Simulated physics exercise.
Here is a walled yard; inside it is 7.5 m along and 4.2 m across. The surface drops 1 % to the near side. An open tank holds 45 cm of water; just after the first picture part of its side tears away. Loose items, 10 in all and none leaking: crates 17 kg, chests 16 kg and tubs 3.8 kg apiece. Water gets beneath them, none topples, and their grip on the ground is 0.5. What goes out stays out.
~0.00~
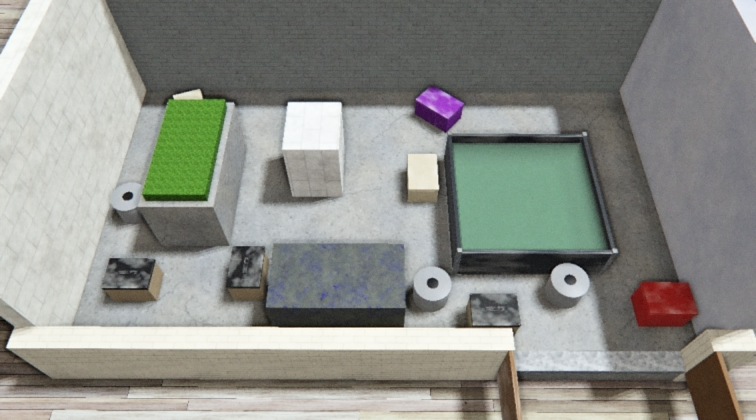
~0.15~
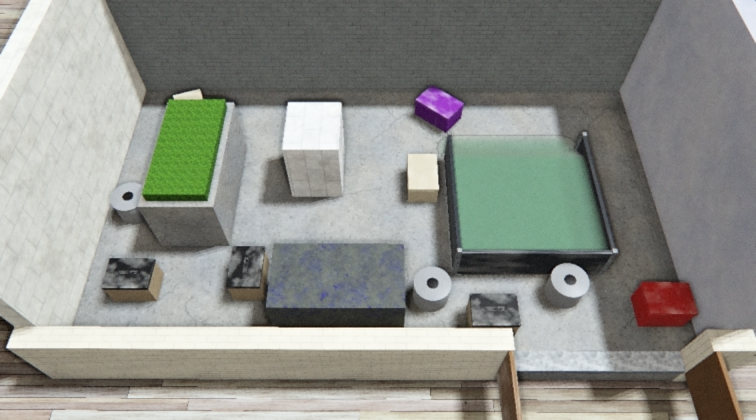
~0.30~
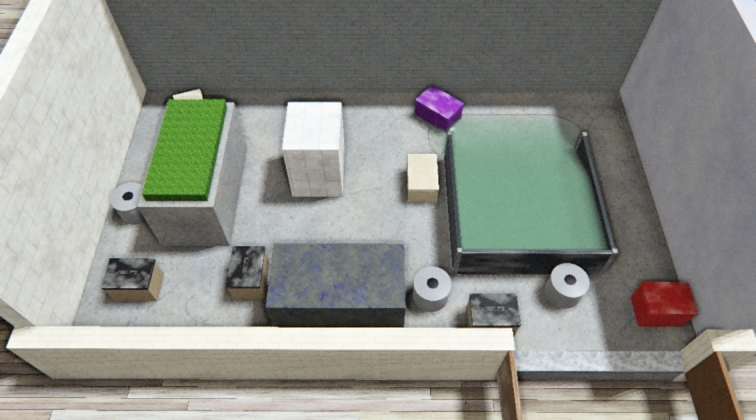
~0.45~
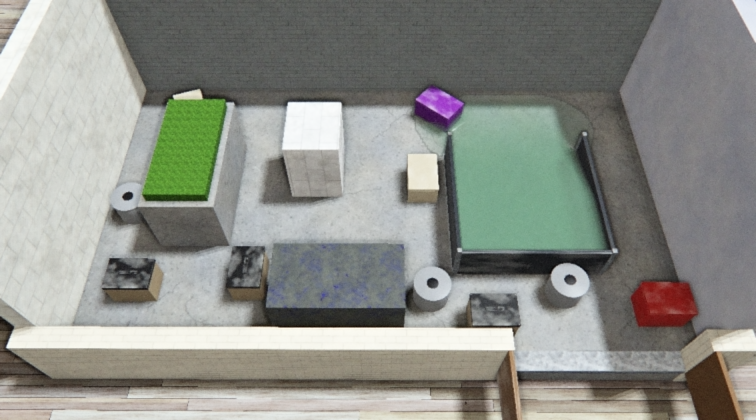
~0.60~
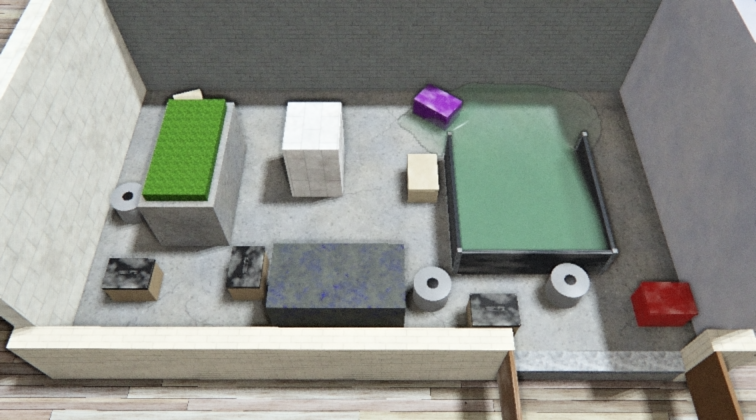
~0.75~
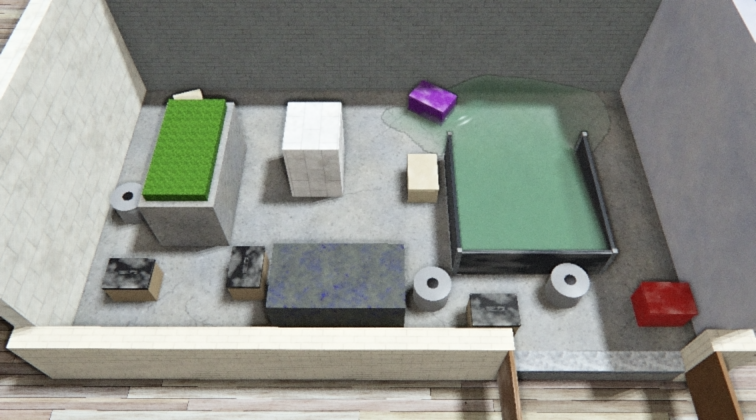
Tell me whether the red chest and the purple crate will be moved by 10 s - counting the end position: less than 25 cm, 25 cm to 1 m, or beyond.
The red chest gets carried off; the purple crate travels far.
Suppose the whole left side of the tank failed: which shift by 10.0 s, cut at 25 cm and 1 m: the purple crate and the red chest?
In that case the purple crate barely shifts, the red chest stays put.
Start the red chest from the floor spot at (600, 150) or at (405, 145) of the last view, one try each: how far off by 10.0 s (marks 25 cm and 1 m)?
In that order: It ends far away; it moves a short way.
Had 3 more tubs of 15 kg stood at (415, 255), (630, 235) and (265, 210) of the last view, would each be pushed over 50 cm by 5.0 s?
In that order: Short of it, over, less.
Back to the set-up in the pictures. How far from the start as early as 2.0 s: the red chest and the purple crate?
Roughly 0 and 120 cm by then.
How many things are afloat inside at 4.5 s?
I count 1.
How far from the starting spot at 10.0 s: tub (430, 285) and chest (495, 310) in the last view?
In turn: 40 cm, 0 cm.
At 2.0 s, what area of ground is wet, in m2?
Roughly 10.0 m2.
After 2.0 s the red chest is near (670, 297), 0.0 m from its start, aground; the purple crate is near (357, 108), 1.2 m from its start, aground; 0 of 10 are out; 0 afloat.
After 4.5 s the red chest has gone out; the purple crate is near (264, 121), 2.6 m from its start, aground; 1 of 10 are out; 1 afloat.
After 7.0 s the red chest has gone out; the purple crate is near (264, 121), 2.6 m from its start, aground; 1 of 10 are out; 1 afloat.
After 10.0 s the red chest has gone out; the purple crate is near (264, 121), 2.6 m from its start, aground; 1 of 10 are out; 2 afloat.
